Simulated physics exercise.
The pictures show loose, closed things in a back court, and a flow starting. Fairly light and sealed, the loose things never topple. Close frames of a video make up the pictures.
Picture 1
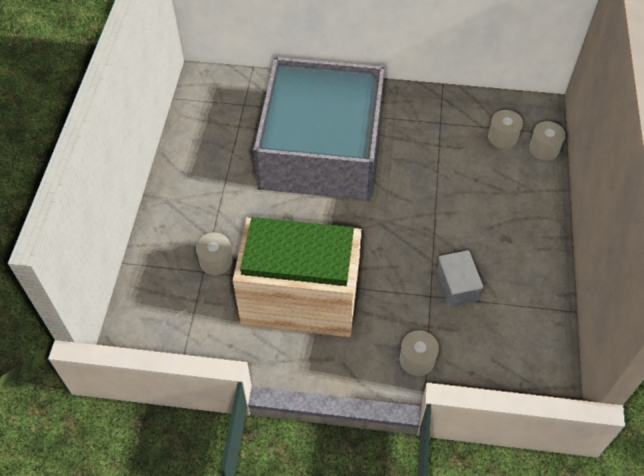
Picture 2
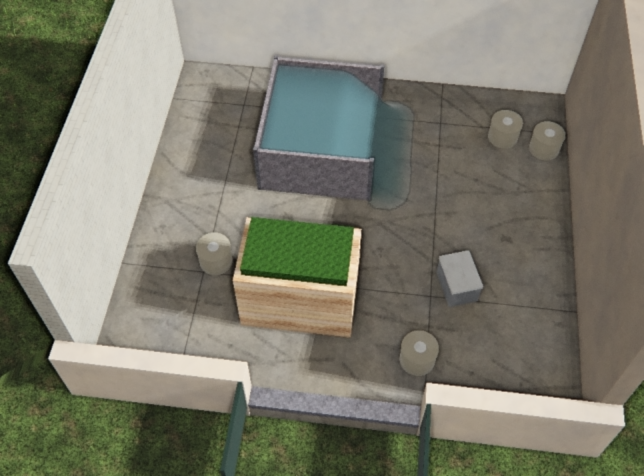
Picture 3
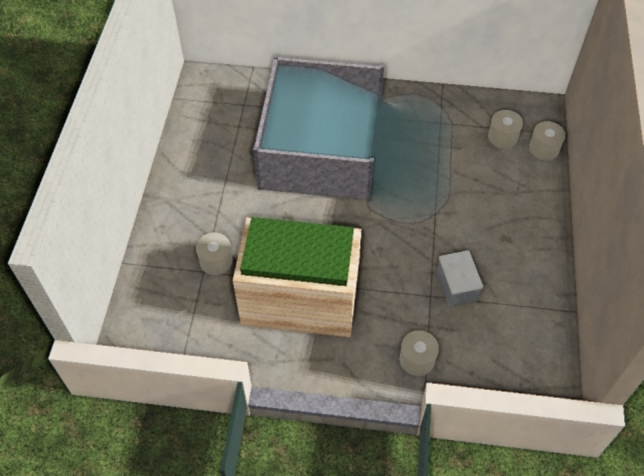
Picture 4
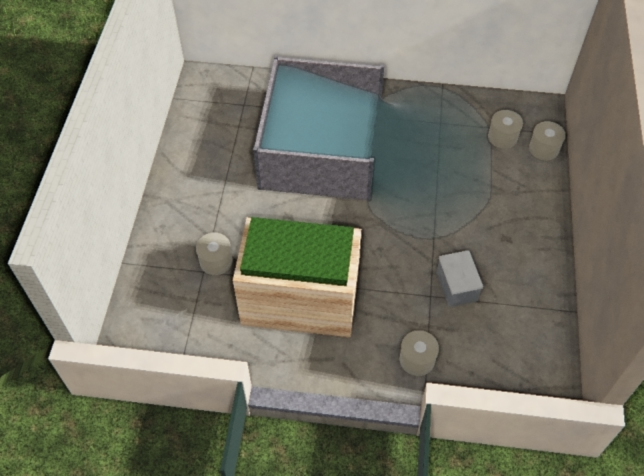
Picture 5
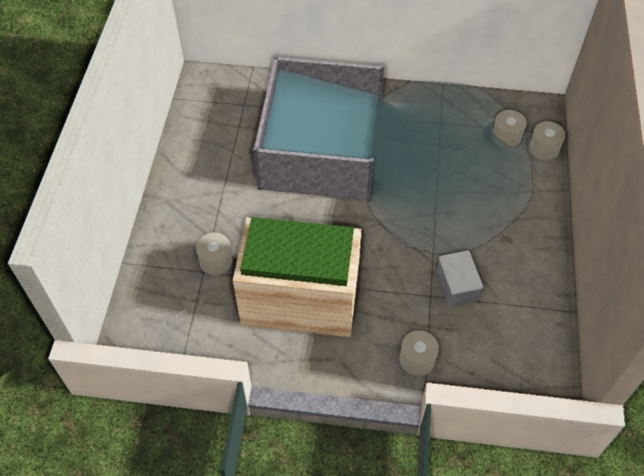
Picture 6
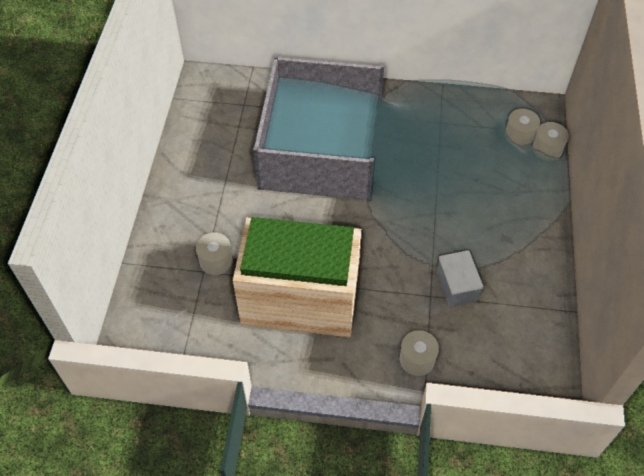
Water spilling from a raised stone pool and spreading right across a walled courtyard floor, then nudging two pale tubs slightly rightward.
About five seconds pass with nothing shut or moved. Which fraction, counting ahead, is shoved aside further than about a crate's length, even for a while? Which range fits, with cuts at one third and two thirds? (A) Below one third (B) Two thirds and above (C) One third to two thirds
Option B: Two thirds and above.
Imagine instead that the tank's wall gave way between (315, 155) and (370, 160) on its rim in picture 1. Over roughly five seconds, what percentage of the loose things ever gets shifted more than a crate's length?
Around 60 per cent.
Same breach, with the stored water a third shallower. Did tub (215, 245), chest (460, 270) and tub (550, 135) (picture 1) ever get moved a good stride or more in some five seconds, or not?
Going through them in turn, I'd say never got there, then got there, then got there.
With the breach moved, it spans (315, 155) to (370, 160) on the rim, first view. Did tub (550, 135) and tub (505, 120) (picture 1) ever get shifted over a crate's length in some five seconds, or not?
The first one didn't get there, while the second didn't get there.
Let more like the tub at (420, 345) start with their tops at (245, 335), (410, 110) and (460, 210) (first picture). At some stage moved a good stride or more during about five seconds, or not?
Sequence: Travels that far, travels that far, travels that far.
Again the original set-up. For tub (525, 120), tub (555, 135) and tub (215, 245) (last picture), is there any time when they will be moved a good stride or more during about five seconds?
Outcome, each in turn - passed the mark / passed the mark / never cleared it.
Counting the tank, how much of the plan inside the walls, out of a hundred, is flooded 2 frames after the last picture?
That works out to about 40 in a hundred.
A moment on, 1 of 5 are well off their spots; 0 afloat.
Next, 2 of 5 are well off their spots; 2 afloat.
Later, 2 of 5 are well off their spots; 3 afloat.
In the end, 3 of 5 are well off their spots, and 4 have been at some point; 2 afloat.
